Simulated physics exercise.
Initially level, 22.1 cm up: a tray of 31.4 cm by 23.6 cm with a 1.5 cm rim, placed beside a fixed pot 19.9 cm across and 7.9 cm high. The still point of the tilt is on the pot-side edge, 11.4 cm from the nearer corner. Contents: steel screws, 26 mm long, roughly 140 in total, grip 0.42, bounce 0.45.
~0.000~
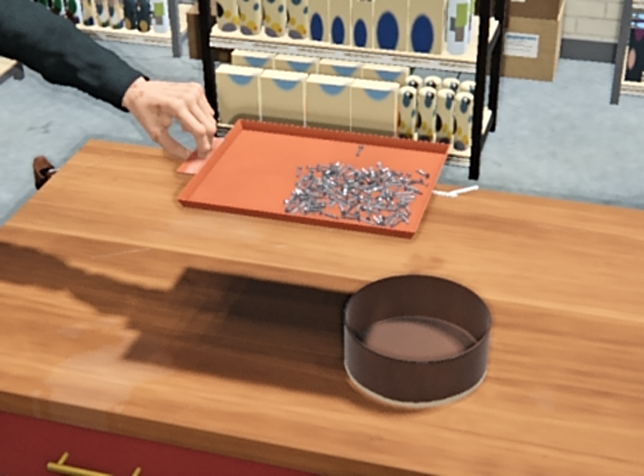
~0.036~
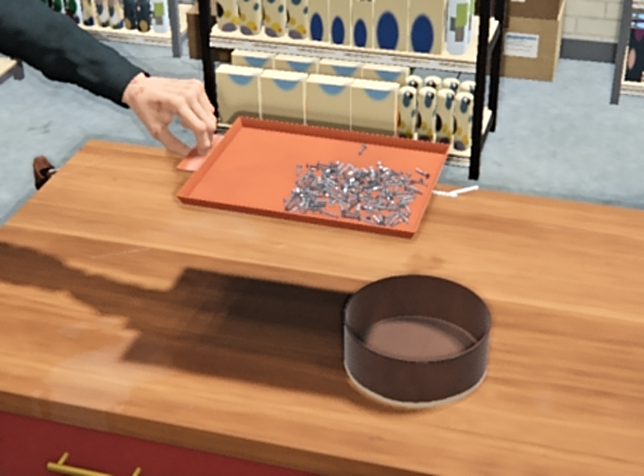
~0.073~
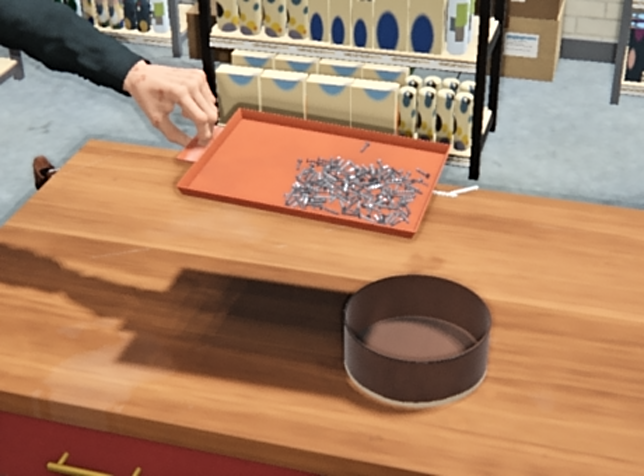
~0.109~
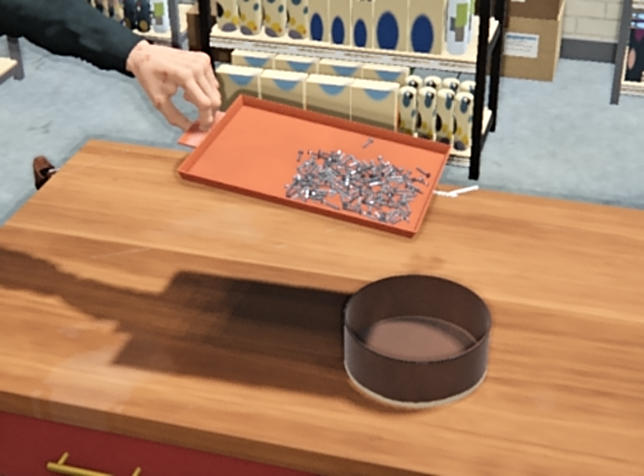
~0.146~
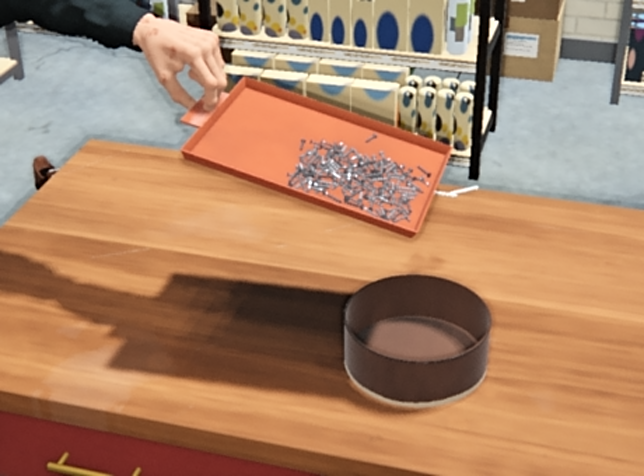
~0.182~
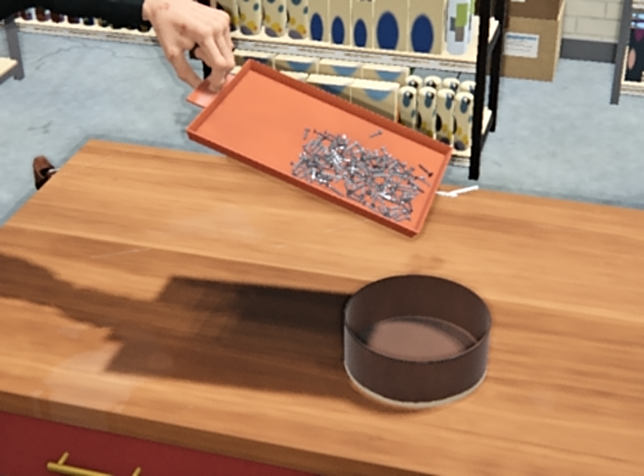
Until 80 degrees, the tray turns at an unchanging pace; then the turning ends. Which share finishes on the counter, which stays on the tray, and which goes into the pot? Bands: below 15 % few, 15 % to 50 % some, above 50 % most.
Result: Counter: Most, tray: Few, pot: Some.
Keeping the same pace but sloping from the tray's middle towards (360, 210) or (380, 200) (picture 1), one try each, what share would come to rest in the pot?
Roughly 100 per cent on the first try and 95 per cent on the second.
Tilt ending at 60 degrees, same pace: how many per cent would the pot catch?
It would land at about 35 percent.
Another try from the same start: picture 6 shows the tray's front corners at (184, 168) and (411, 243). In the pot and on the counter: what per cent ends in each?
Split: Pot = 100, counter = 0.
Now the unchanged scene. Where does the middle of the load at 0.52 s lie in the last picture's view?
Roughly pixel (434, 194).
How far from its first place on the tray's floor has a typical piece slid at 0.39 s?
It has moved some 3 cm from its start.
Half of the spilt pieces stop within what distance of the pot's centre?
About 18 cm from the centre.
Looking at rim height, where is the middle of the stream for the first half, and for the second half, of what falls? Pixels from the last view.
(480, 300) or so first, later (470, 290).
After 0.39 s, tilt 51 degrees; the tray holds 100 %, the pot 0 %.
After 0.52 s, tilt 72 degrees; the tray holds 95 %, the pot 0 %.
After 0.78 s, tilt 80 degrees; the tray holds 5 %, the pot 30 %.
At rest (2.4 s), counter 65 %, tray 0 %, pot 35 %.
